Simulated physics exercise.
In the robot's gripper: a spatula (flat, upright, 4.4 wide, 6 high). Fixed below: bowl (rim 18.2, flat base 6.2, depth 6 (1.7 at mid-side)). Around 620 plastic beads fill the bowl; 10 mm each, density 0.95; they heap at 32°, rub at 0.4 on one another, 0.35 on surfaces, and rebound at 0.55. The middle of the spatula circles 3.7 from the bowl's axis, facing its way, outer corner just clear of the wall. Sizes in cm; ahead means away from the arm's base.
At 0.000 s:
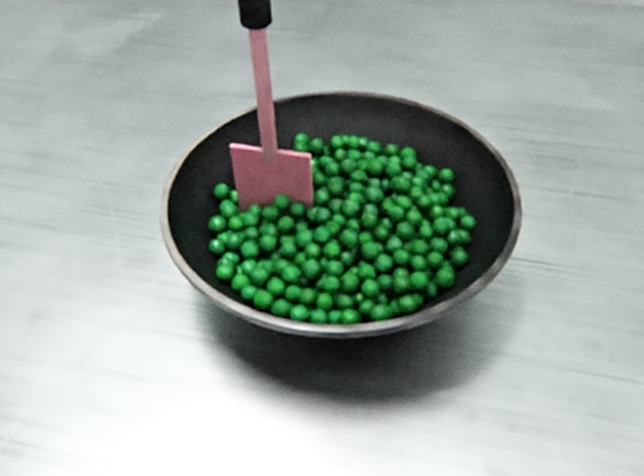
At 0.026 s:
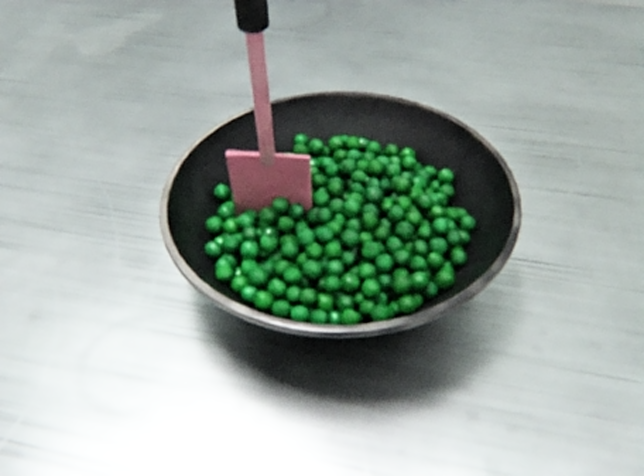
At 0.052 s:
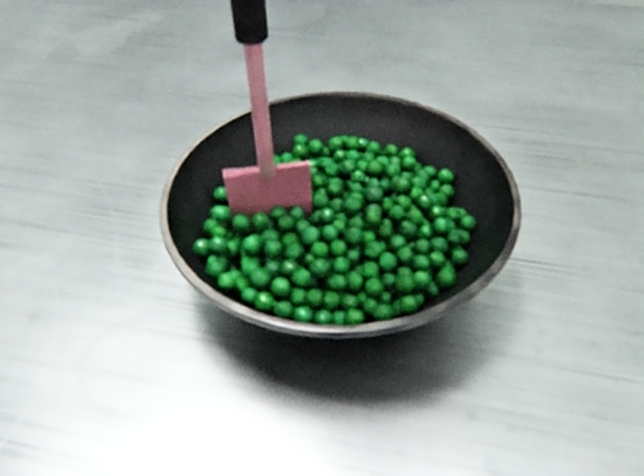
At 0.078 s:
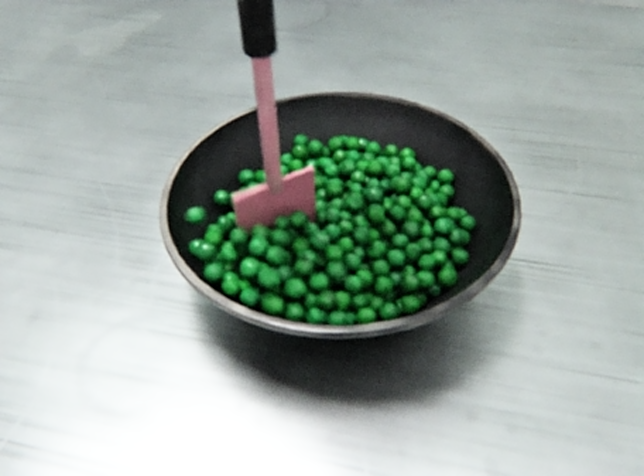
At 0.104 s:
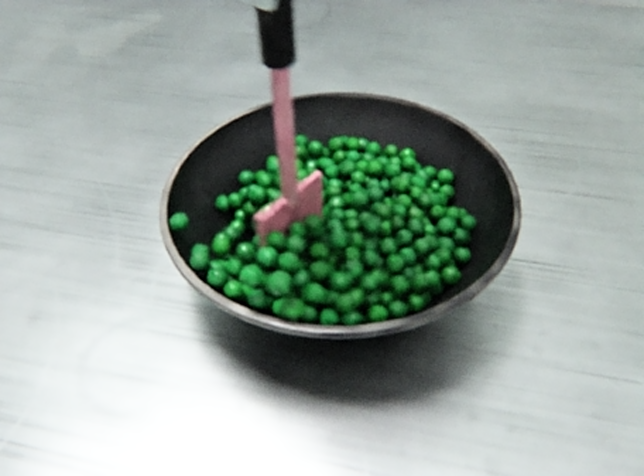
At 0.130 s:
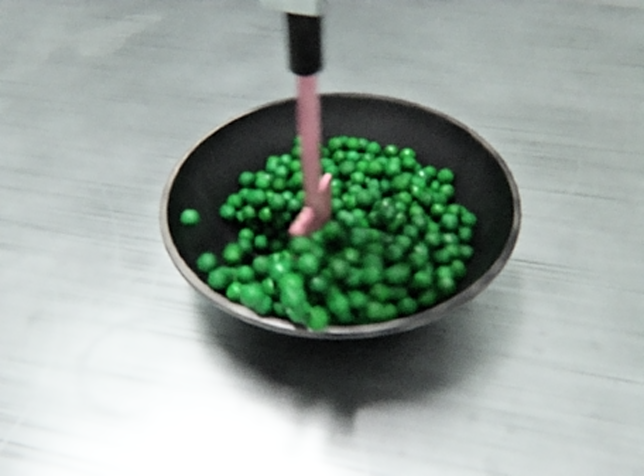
In a dark bowl on a grey surface, a pink spatula sweeps round from the left toward the front, turning and pushing green beads.
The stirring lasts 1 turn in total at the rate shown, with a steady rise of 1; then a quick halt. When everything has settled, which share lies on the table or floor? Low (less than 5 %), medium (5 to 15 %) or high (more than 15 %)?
A high share, more than 15 %, ends on the table or floor.
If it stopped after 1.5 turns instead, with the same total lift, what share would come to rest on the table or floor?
In that case some 30 per cent.
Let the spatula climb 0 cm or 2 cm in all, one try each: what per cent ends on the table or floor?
Some 30 and 20 per cent.
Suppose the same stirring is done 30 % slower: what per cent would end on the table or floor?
In that case some 15 per cent.
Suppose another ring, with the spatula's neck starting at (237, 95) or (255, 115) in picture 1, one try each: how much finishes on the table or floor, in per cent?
About 20 and 30 per cent.
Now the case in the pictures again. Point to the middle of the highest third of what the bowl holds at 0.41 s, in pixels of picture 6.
Around (301, 139).
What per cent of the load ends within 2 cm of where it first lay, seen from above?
Some 20 per cent.
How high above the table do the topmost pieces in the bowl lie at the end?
About 6.0 cm.
After 0.27 s, 188° round, highest piece 10 above the table; 572 in the bowl, 14 on the table or floor, 34 in flight or on the tool.
After 0.41 s, 292° round, highest piece 10 above the table; 512 in the bowl, 80 on the table or floor, 28 in flight or on the tool.
After 0.68 s, 0° round, highest piece 6 above the table; 465 in the bowl, 152 on the table or floor, 3 in flight or on the tool.
After 1.38 s, 0° round, highest piece 6 above the table; 465 in the bowl, 155 on the table or floor.
At rest, 465 in the bowl, 155 on the table or floor. That is 25 % on the table or floor.
